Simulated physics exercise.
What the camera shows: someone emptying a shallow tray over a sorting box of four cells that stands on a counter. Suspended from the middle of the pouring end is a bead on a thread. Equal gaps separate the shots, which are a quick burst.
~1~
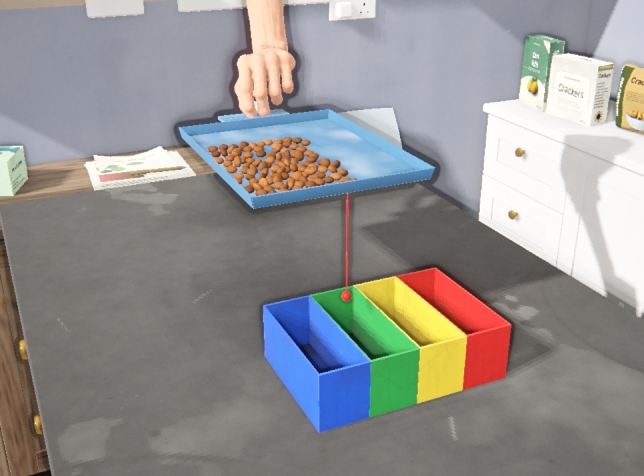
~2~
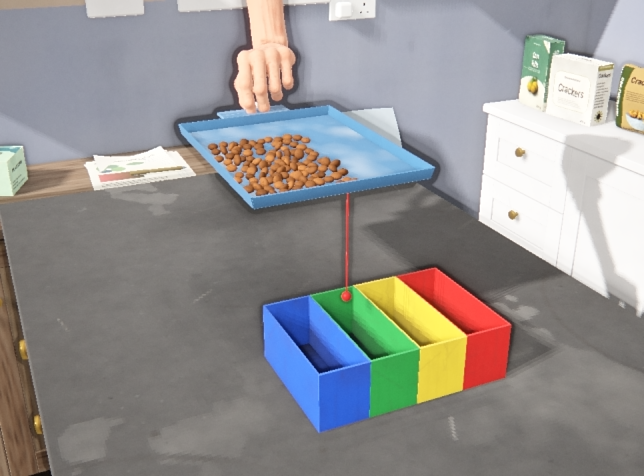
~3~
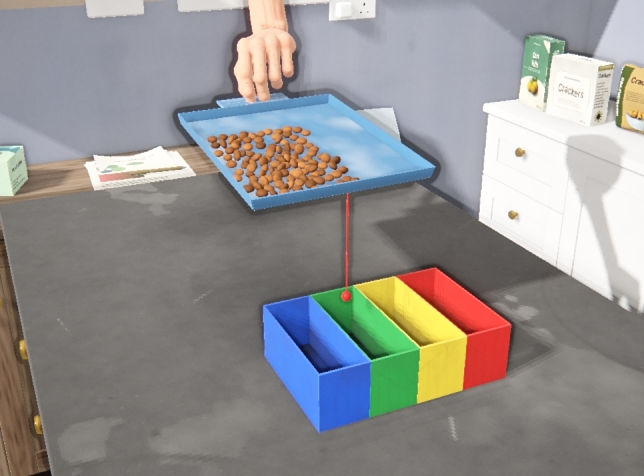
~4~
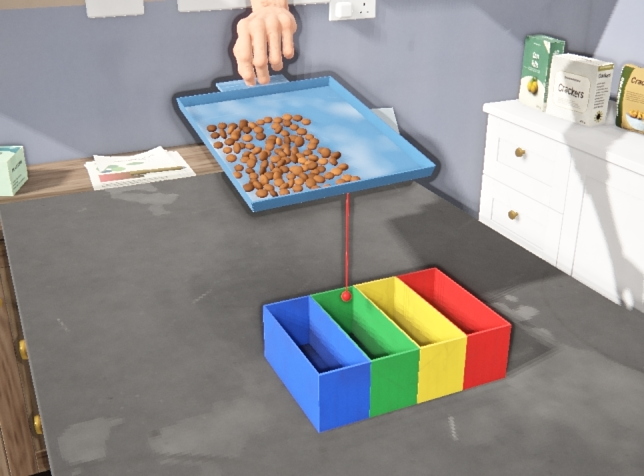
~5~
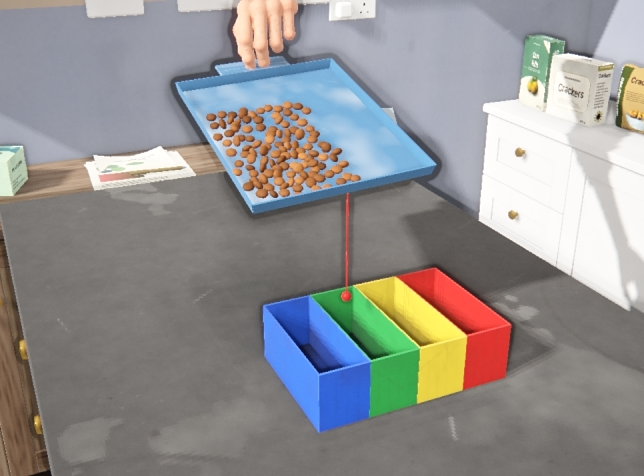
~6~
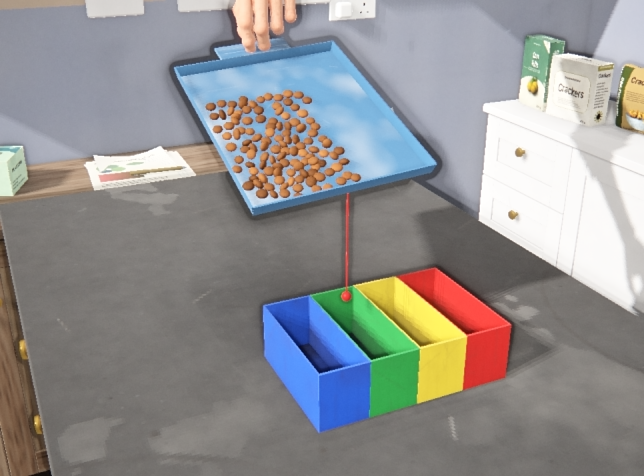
A hand at the top holds the far edge of a shallow blue tray of brown kibble above a dark grey counter, seen from slightly above by a still camera in a room with pale walls. Below, a red bead hangs on a thread over an open box with blue, green, yellow and red cells, near white drawers at right. The hand gradually raises the tray's far side, its near left corner dipping slightly, while the kibble shifts little.
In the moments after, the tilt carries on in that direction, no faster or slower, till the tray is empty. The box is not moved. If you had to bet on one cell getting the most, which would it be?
I would bet on the blue one.
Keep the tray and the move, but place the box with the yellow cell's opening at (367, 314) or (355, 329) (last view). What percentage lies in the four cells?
You'd see around 90 per cent and then around 100 per cent.
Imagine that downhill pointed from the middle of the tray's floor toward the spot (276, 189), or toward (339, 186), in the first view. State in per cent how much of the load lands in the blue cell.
So it's 30 percent with the first slope and 30 percent with the other.
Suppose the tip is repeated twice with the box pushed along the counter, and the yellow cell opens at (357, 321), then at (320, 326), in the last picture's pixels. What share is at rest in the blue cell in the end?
About 40 per cent, then about 0 per cent.
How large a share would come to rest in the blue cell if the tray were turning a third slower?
Something like 50 in a hundred.
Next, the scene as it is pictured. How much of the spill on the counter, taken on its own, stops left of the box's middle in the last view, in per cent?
Close to 100 per cent.
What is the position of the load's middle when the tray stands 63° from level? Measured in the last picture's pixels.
I'd mark it close to (294, 173).
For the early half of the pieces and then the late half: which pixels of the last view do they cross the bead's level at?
First part (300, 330), rest (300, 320).
Soon, tray tipped steeply; nearly all on the tray; a stray few falling or outside the box.
A while on, tray tipped past a quarter turn; a small part on the tray; about a quarter in the blue cell; a small part in the green cell; about half falling or outside the box.
Towards the end, tray tipped past a quarter turn; about a third in the blue cell; about a quarter in the green cell; a stray few in the yellow cell; about half falling or outside the box.
Finally, tray tipped past a quarter turn; about a third in the blue cell; about a quarter in the green cell; a stray few in the yellow cell; none in the red cell; about half outside the box.
